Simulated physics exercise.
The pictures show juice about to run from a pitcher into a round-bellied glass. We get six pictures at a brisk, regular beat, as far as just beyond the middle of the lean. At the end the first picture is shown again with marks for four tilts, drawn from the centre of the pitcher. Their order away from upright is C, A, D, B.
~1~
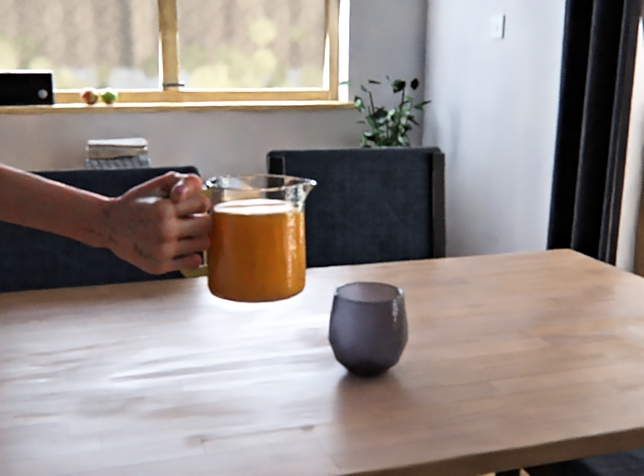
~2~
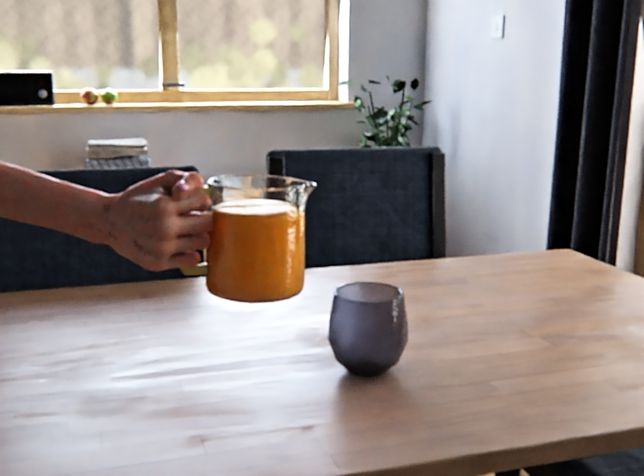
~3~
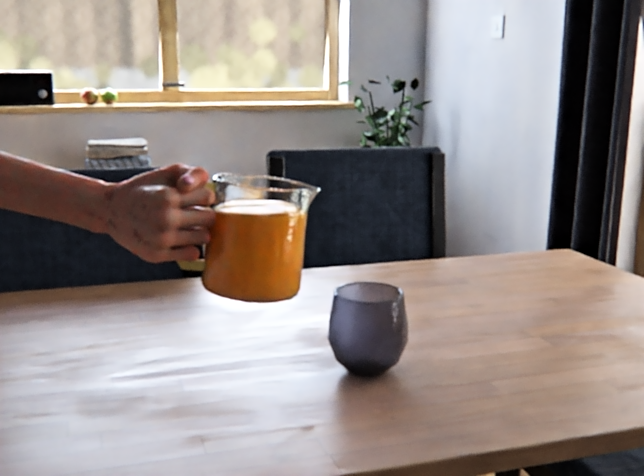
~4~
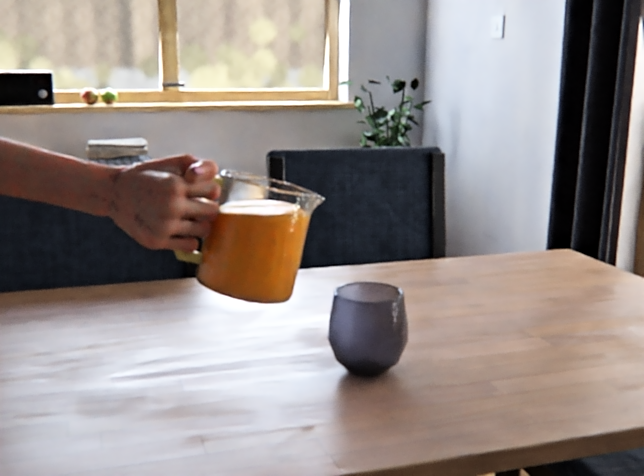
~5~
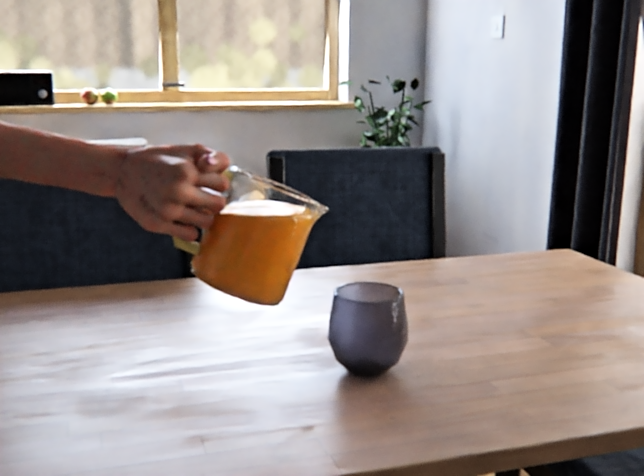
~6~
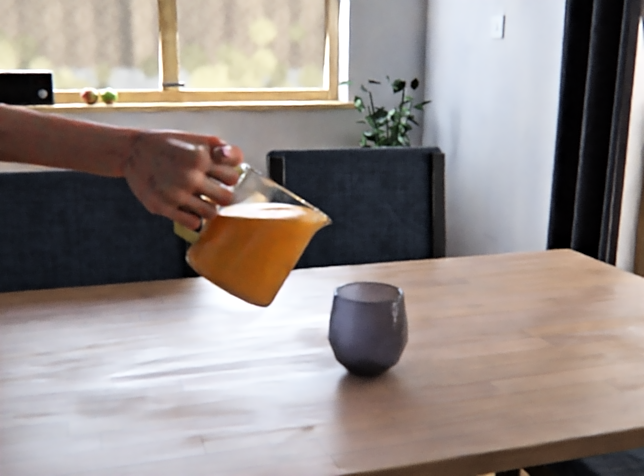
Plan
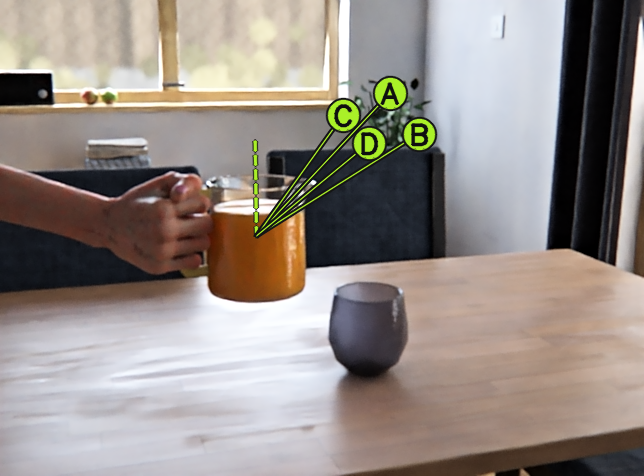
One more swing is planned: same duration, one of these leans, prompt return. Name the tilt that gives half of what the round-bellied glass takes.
Use mark B.
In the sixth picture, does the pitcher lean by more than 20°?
Yes.
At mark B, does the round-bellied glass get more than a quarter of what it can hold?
Yes, clearly.
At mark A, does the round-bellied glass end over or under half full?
Under half.
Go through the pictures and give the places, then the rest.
Upright, lip at (313, 182); rim of the round-bellied glass round (369, 291); nothing has left yet.
Upright, lip at (314, 184); nothing has left yet.
Tipped about 7°, lip at (318, 189); nothing has left yet.
Tipped about 14°, lip at (323, 198); nothing has left yet.
Tipped about 23°, lip at (327, 209); nothing has left yet.
Tipped about 33°, lip at (330, 221); nothing has left yet.
On the marked copy, A at (378, 105); B at (404, 142); C at (332, 129); D at (355, 153).
Choosing A, the round-bellied glass ends with about 19 % of what it can hold.
Choosing B, the round-bellied glass ends with about 50 % of what it can hold.
Choosing C, the round-bellied glass ends with about 9 % of what it can hold.
Choosing D, the round-bellied glass ends with about 33 % of what it can hold.
